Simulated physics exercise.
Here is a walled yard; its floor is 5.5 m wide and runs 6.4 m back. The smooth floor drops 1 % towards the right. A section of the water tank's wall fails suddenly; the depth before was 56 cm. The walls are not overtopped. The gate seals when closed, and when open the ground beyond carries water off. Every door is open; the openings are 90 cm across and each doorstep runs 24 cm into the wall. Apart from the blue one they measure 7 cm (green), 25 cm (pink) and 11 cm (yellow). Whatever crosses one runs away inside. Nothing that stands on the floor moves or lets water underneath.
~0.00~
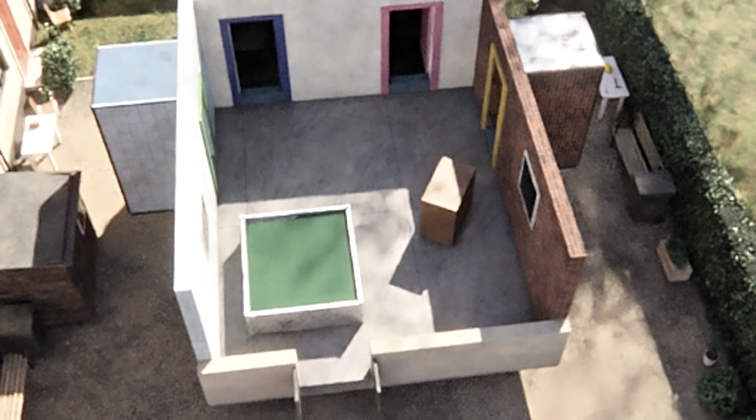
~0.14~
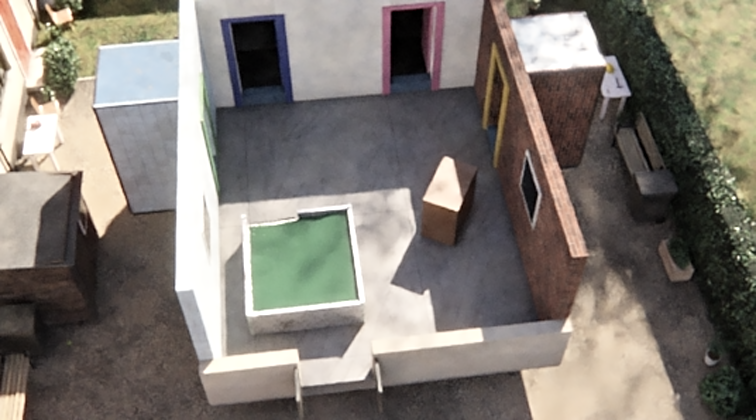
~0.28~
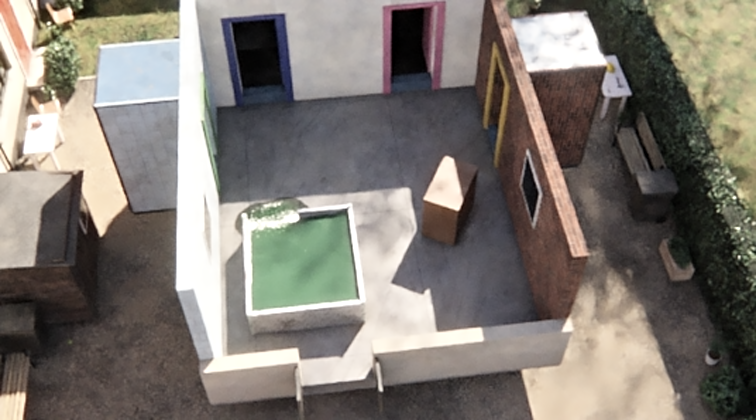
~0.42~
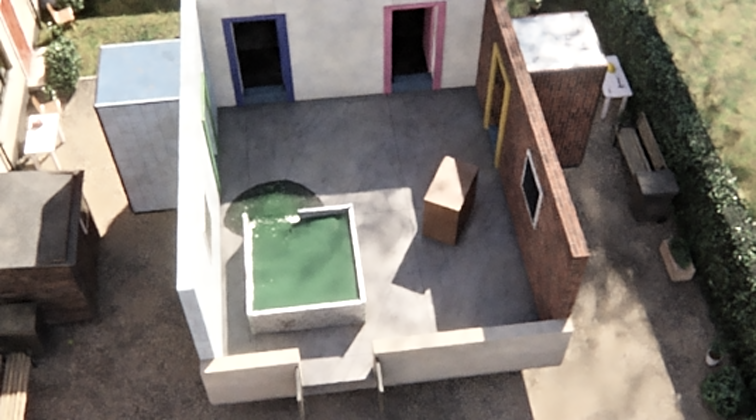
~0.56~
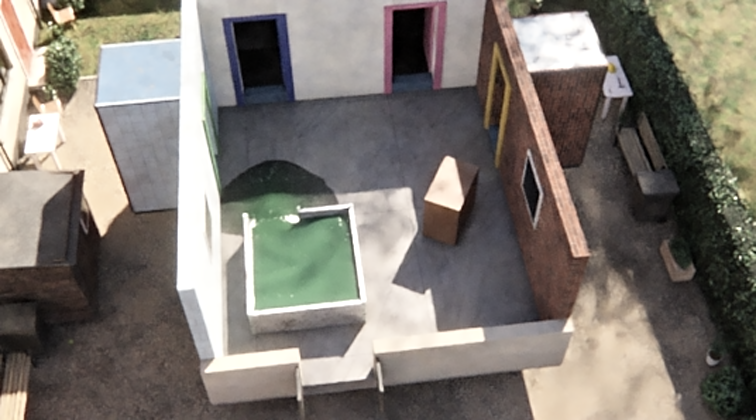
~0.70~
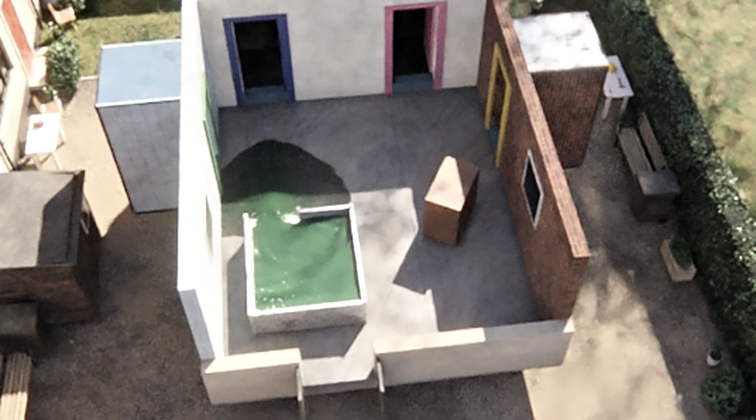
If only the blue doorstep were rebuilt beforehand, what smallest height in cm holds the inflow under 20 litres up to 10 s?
It would have to be roughly 20 cm high.
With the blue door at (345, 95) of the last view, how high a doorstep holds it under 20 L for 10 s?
Roughly 9.5 cm.
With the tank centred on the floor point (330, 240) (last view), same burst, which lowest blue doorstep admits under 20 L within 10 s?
About 21 cm.
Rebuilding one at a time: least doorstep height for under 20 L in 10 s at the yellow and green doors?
Roughly 11.5 cm at yellow and 11.5 cm at green.
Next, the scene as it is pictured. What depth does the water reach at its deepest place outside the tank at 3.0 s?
Roughly 29 cm.
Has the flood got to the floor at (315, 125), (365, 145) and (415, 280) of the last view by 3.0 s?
In that order: Wet, wet, dry.
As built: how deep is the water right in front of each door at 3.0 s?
Depths in cm: Green 11, pink 7, yellow 0, blue 23.
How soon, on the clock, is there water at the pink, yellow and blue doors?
Pink 2.4 s, yellow 4.0 s, blue 1.1 s.
After 1.4 s water covers 25 % of the floor, deepest (32 cm) near (270, 229); 16 cm at the blue door, 0 litres in over its 25 cm doorstep.
After 3.0 s water covers 35 % of the floor, deepest (29 cm) near (237, 127); 23 cm at the blue door, 2 litres in over its 25 cm doorstep.
After 10.0 s water covers 90 % of the floor, deepest (14 cm) near (480, 112); 7 cm at the blue door, 4 litres in over its 25 cm doorstep.
At the blue door as built, the water arrived by 1.1 s and peaked near 28 cm at 2.2 s.
With a doorstep of 16 cm, 60 litres would have come in within the 10 s; with 22 cm, 12 litres. So under 20 litres takes about 20 cm.
